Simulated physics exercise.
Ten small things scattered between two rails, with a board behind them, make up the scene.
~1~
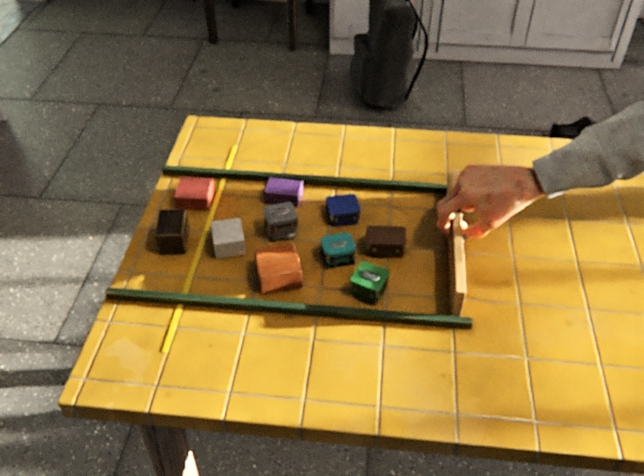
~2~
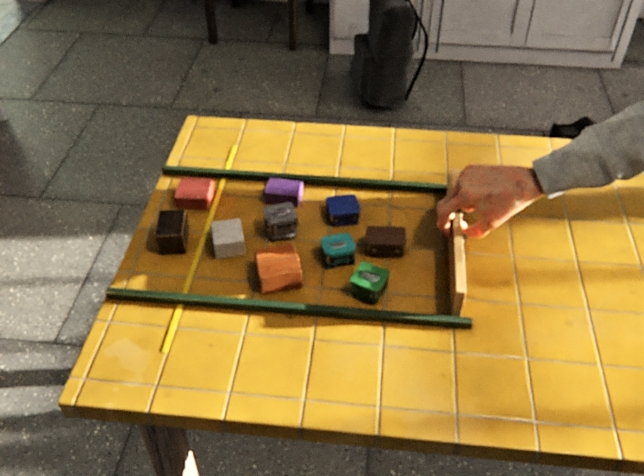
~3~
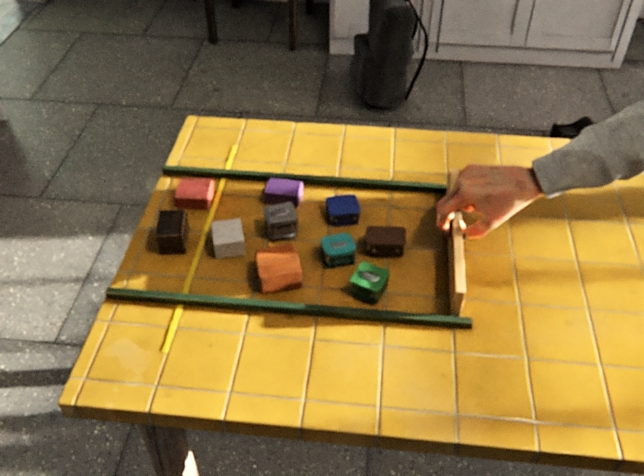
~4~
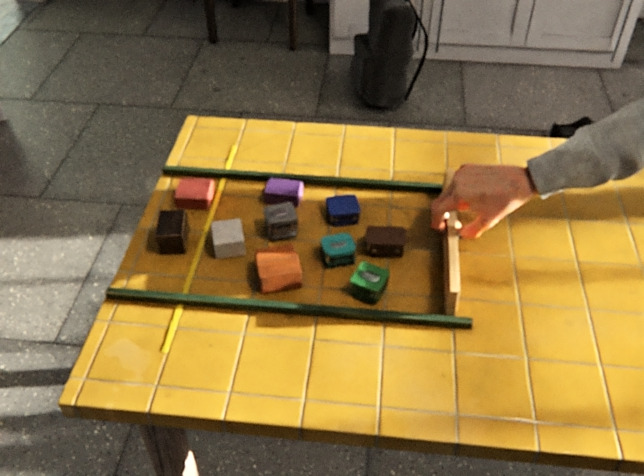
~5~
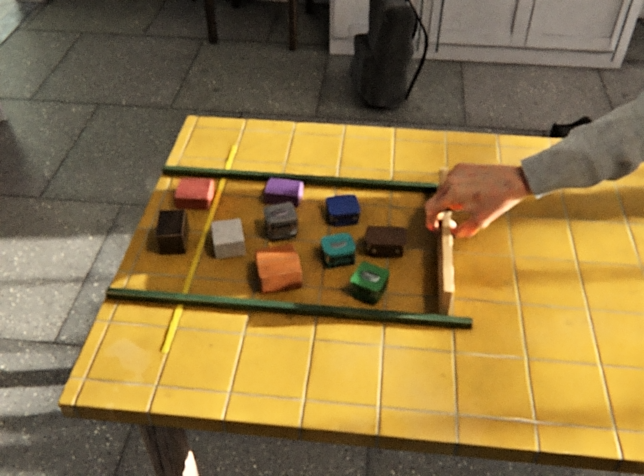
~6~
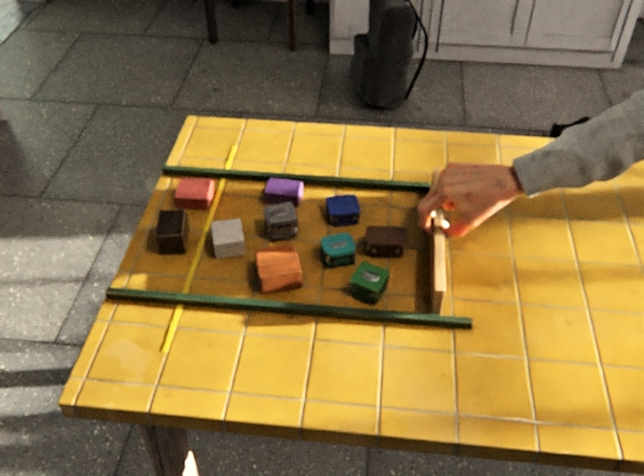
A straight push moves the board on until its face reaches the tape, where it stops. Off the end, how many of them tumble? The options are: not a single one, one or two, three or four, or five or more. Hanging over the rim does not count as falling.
My answer: One or two.
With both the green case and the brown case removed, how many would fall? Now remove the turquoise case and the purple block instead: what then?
The first try gives 0, the second gives 1.
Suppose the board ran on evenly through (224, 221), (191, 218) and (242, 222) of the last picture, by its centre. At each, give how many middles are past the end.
Respectively, 0, 2 and 0.
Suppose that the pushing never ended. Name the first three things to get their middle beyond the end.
Order, earliest first: Black block, red block, white block.
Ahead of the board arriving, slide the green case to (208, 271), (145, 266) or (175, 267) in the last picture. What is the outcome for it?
Spot by spot, it stays put, then stays put, then stays put.
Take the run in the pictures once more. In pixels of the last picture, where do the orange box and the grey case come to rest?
The orange box comes to rest at (140, 263), and the grey case comes to rest at (168, 205).
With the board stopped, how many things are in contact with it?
Counting them up gives 4.
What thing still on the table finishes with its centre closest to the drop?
The foremost one is the red block.
Soon after, none off yet; black block at rest near (173, 232); red block at rest near (194, 193); white block at rest near (228, 238).
At rest, the number that fall off is one or two; fallen, black block.
